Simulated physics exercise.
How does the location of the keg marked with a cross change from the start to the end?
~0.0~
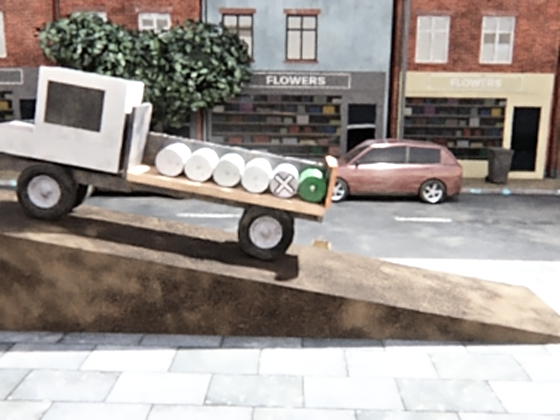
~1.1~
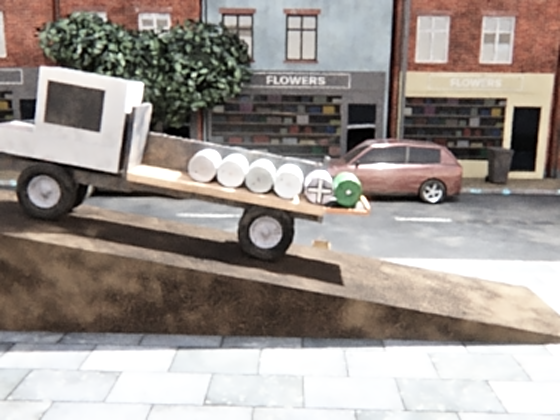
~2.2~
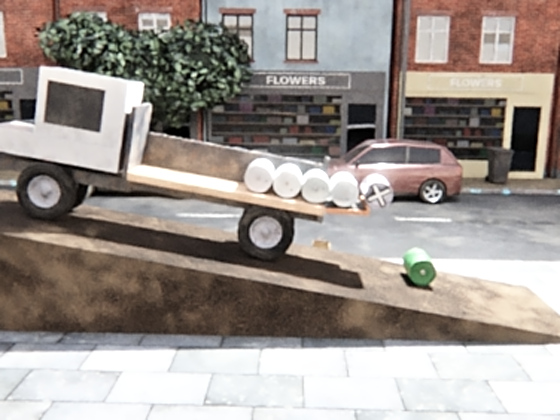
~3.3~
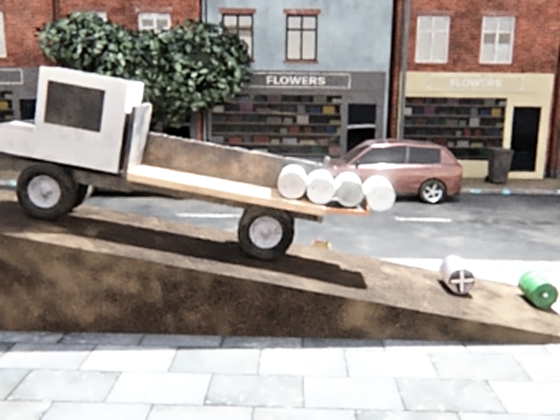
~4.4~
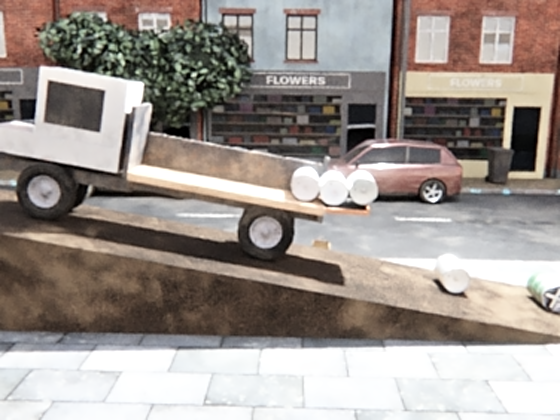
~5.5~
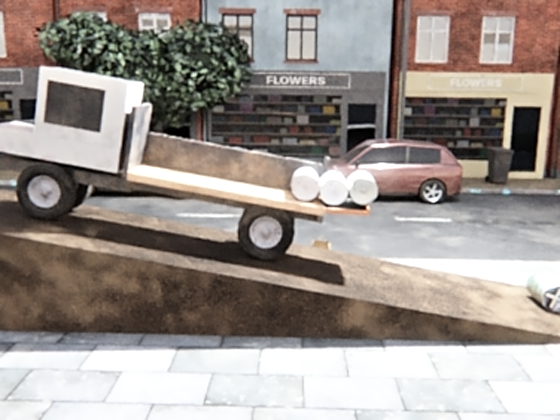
At the start it sits in the truck bed, just left of the green keg near the tailgate. By the end it is off the truck, down near the foot of the ramp at the right edge of the view.
